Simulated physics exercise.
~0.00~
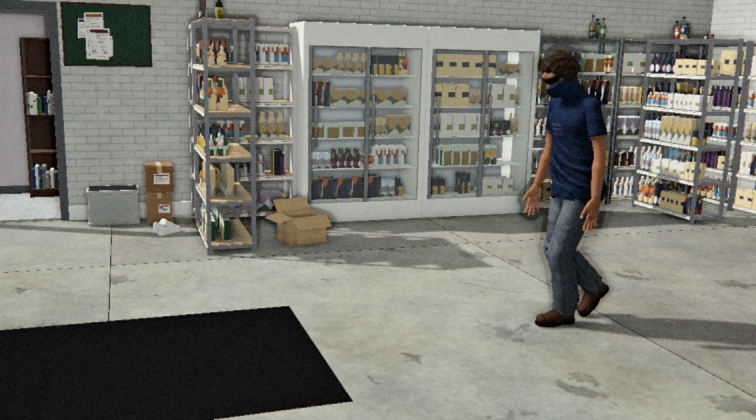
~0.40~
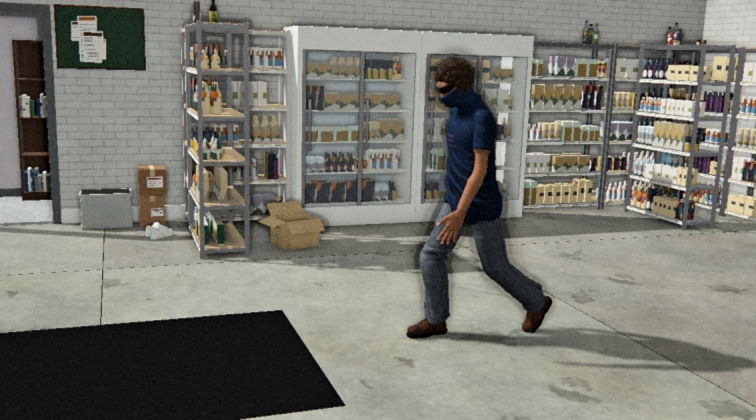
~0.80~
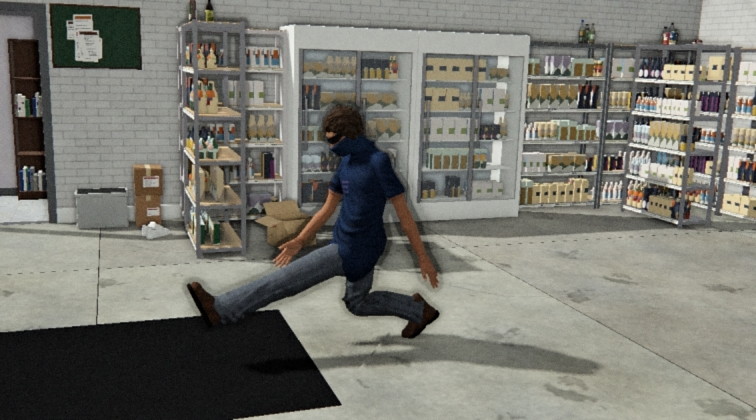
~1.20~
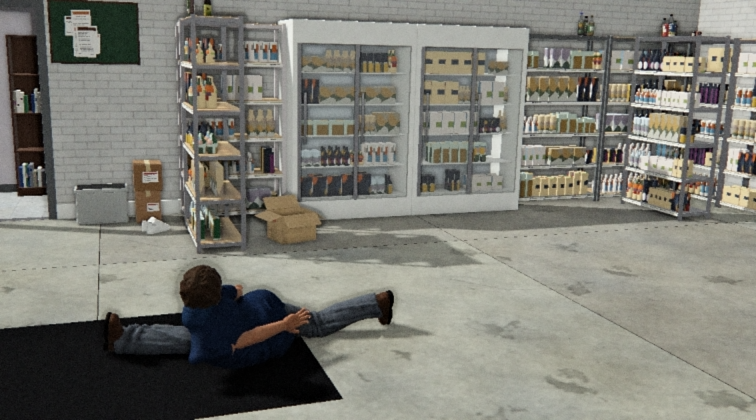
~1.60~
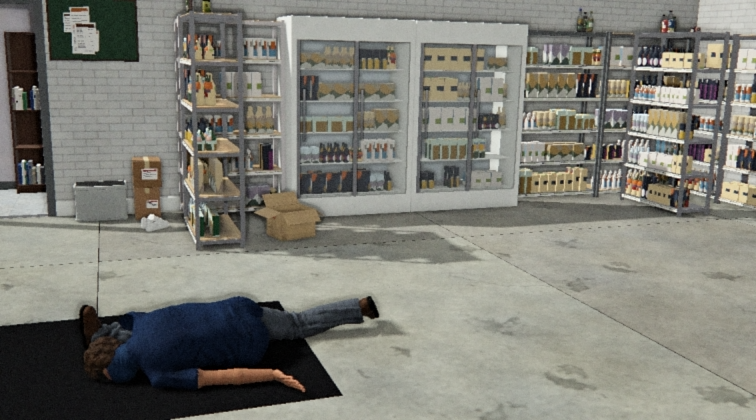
Masked man in a blue shirt walking left through a storeroom, lunging forward, collapsing and ending face down across a black mat.
